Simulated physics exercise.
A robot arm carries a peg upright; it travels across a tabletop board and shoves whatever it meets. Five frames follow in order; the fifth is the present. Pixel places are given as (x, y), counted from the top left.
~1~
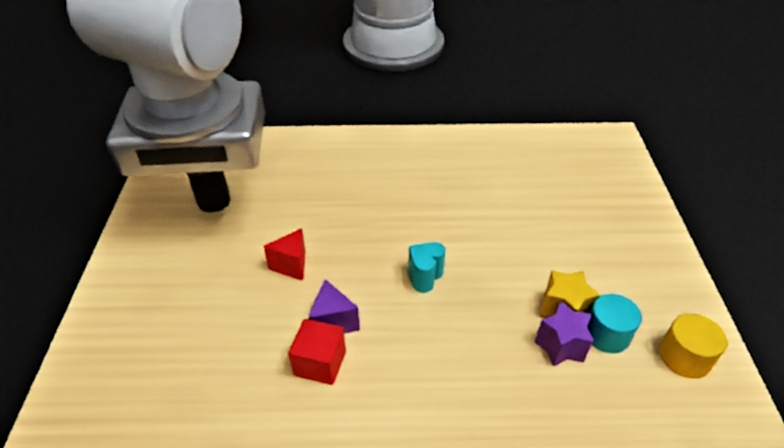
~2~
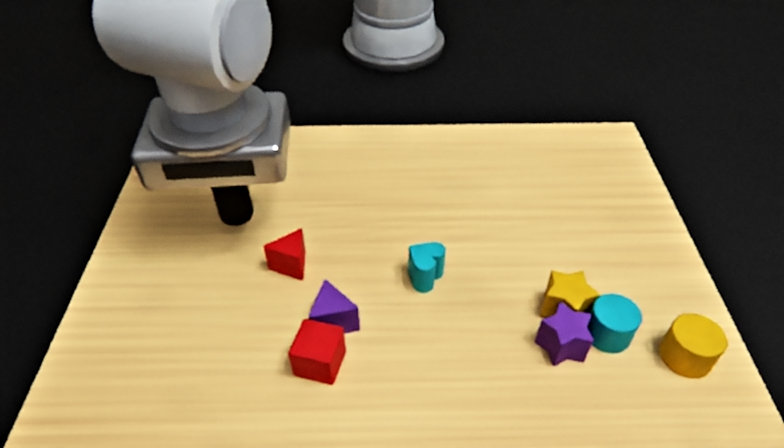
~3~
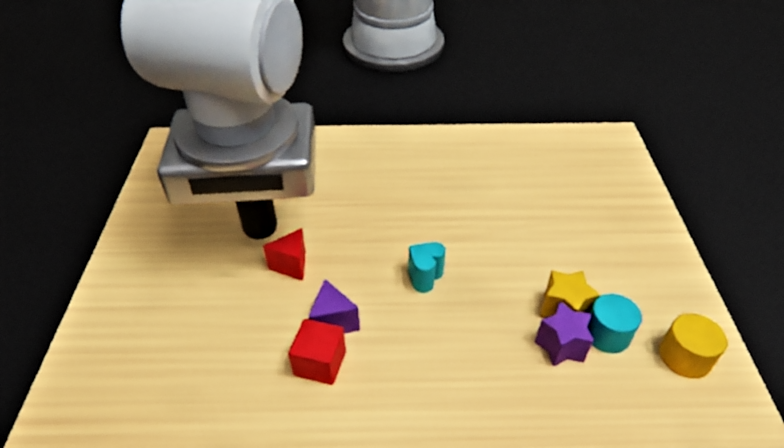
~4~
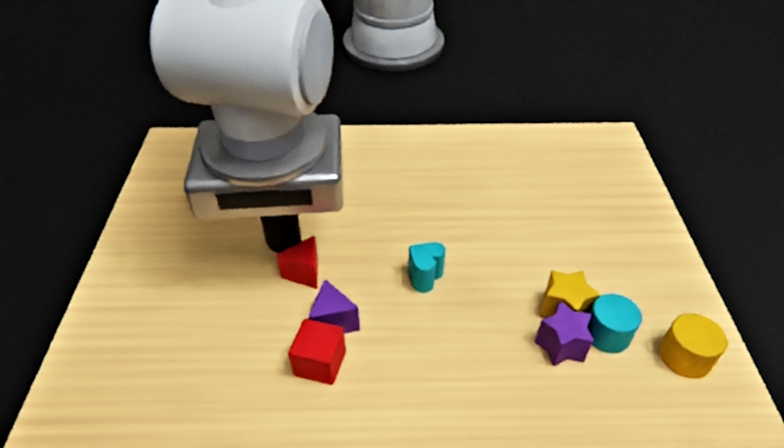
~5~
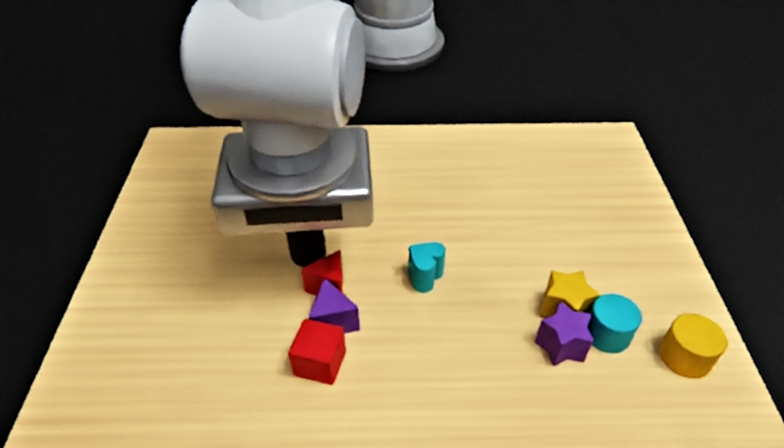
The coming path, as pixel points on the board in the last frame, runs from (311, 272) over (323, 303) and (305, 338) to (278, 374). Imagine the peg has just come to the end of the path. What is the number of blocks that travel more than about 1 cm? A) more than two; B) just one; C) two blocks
(A)
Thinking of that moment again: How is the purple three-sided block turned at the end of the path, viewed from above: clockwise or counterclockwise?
I'd predict that, seen from above, the purple three-sided block rotates clockwise.
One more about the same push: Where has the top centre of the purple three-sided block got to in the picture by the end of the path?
By then it is at (342, 320).
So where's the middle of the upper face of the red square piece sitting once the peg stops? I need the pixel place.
If I read the scene right, the answer is (309, 372).
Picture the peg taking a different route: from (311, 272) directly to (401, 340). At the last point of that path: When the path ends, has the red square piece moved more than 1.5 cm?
I believe not.
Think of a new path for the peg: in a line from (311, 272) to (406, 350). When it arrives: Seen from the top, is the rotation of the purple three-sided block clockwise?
Yes - that is the case.
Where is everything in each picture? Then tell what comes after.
The first picture shows peg's lower end (215, 203); red square piece (316, 340); red three-sided block (288, 243); purple three-sided block (331, 300).
The second picture shows peg (238, 216); blocks still.
The third picture shows peg (261, 229); blocks still.
The fourth picture shows peg (285, 242); red three-sided block (301, 251).
The fifth picture shows peg (309, 255); red square piece (316, 340); red three-sided block (327, 266); purple three-sided block (331, 300).
The first path, step by step. One third of the way, peg (321, 287); red square piece (315, 343); red three-sided block (352, 280), turned 50° anticlockwise; purple three-sided block (341, 313), turned 40° clockwise.
Two thirds of the way, peg (302, 323); red square piece (315, 354); red three-sided block (352, 280), turned 50° anticlockwise; purple three-sided block (342, 319), turned 25° clockwise.
At the end, peg (273, 359); red square piece (309, 372), turned 65° anticlockwise; red three-sided block (352, 280), turned 50° anticlockwise; purple three-sided block (342, 320), turned 20° clockwise.
